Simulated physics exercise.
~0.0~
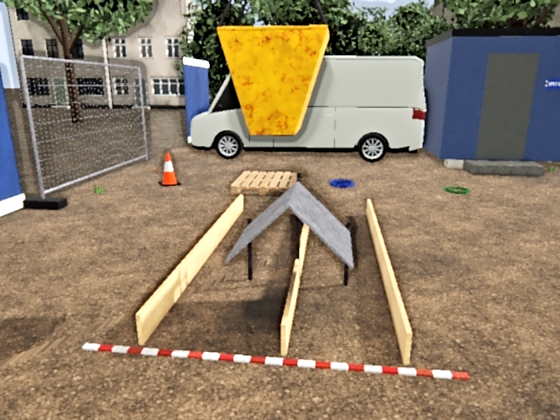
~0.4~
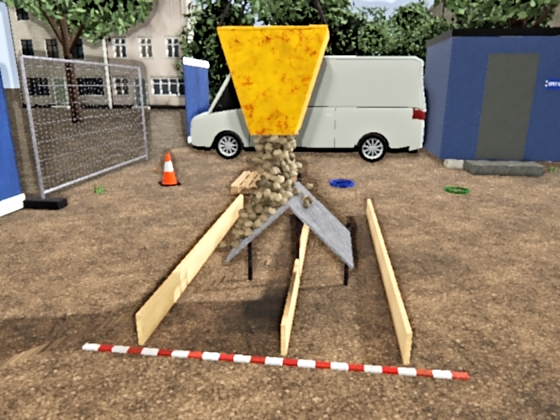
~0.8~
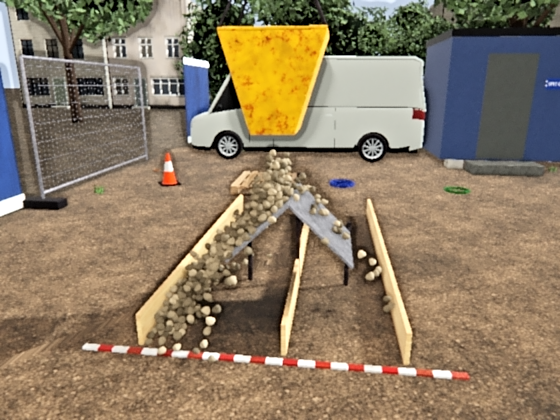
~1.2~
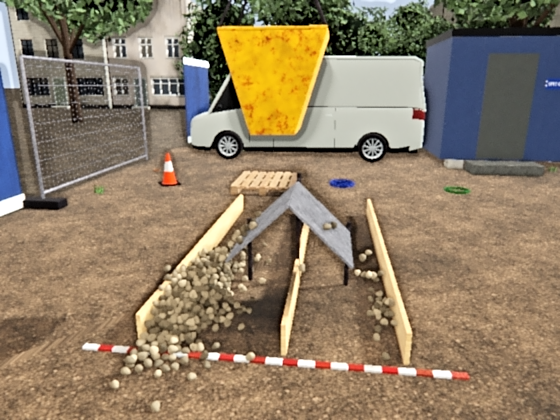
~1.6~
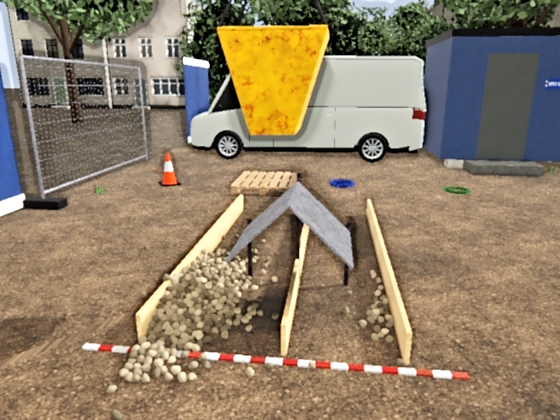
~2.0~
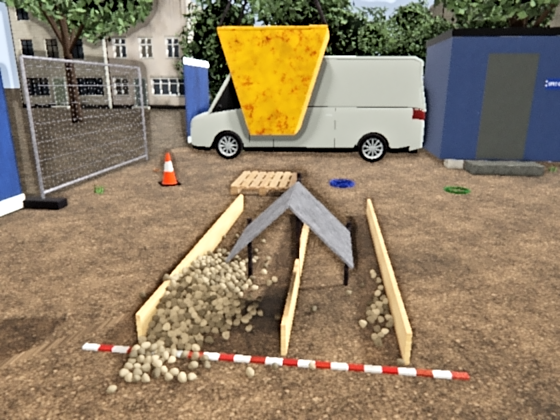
Pale, rounded stones drop from a yellow, rust-speckled skip hanging over a grey peaked steel ramp in a dirt yard, viewed from the front and slightly above. Wooden planks mark off two bays, with a red and white striped staff across the front, and a white van, an orange cone, a mesh fence and a blue shed behind. The stones strike the peak and pour mostly down the left slope, while a few go right. They spread forward through the left bay, some rolling over the staff. Finally a large heap rests on the left and a small scatter on the right, with the ramp bare.
